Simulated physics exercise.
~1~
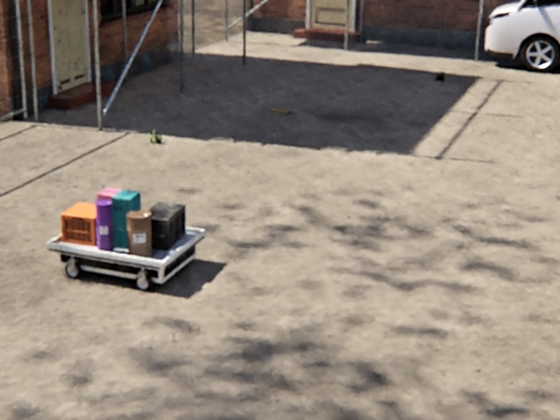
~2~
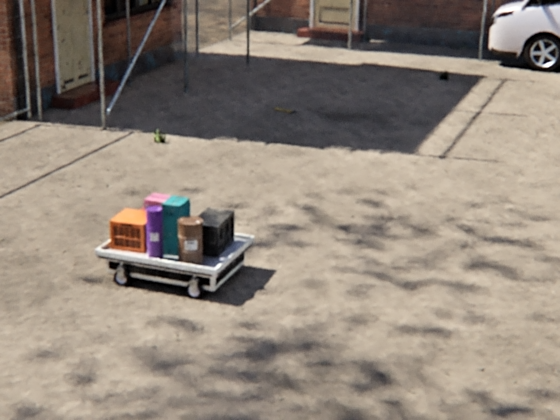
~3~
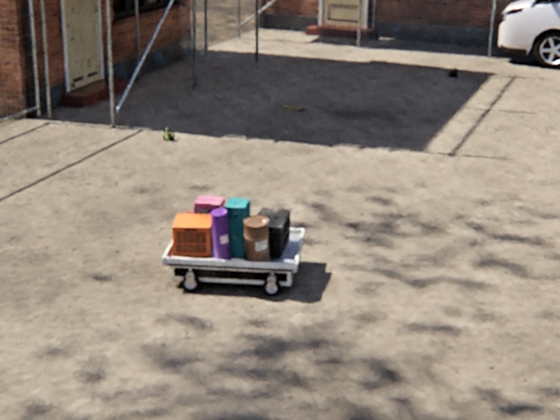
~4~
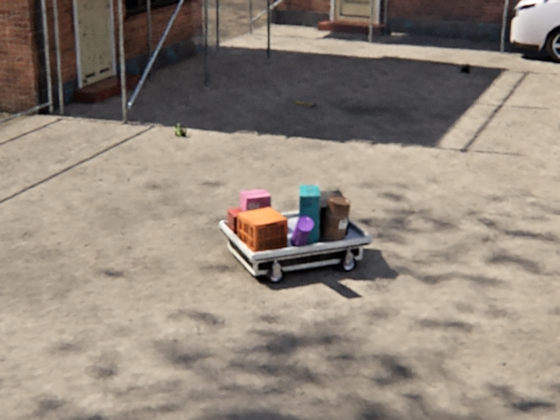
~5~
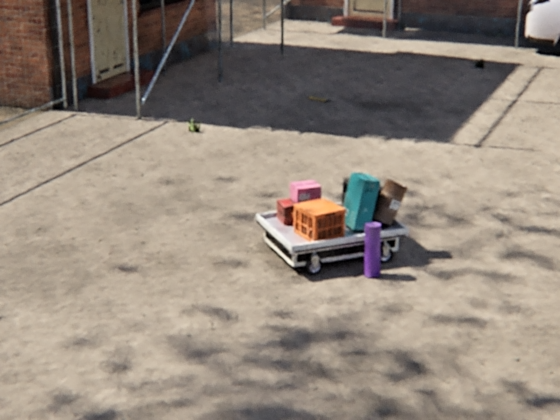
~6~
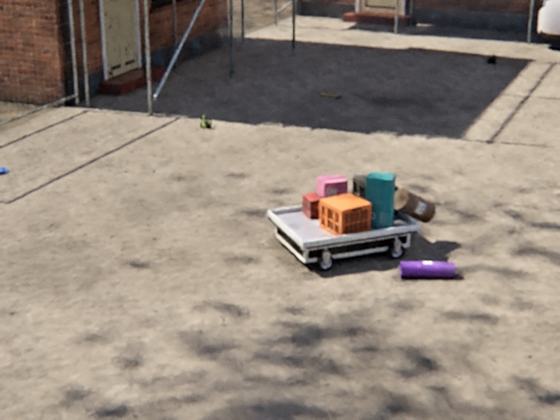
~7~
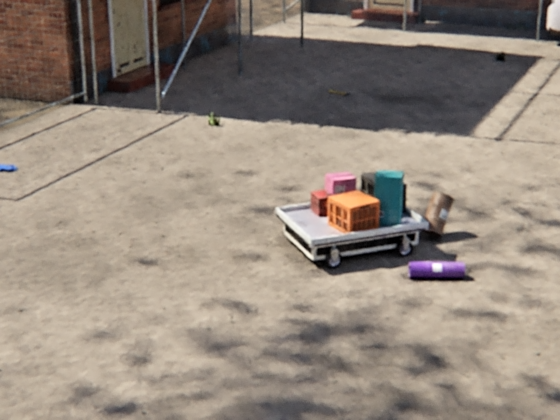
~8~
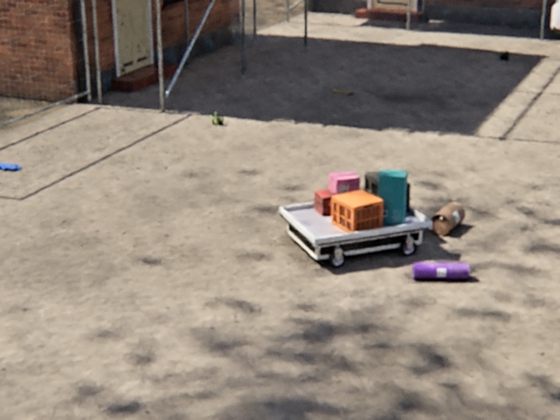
A flat white cart loaded with boxes and canisters rolls across a sunlit, dusty yard, seen from above, with brick buildings and a white car behind. It carries an orange crate, a pink parcel, a purple canister, a tall turquoise box, a brown canister and a black crate. Moving right, the cart turns away from the viewer, revealing a red toolbox, as the canisters lean. The purple canister drops off the near side and lands lying down. The brown one tumbles off the right end as the cart stops. Both lie on the ground, while the rest stays aboard.
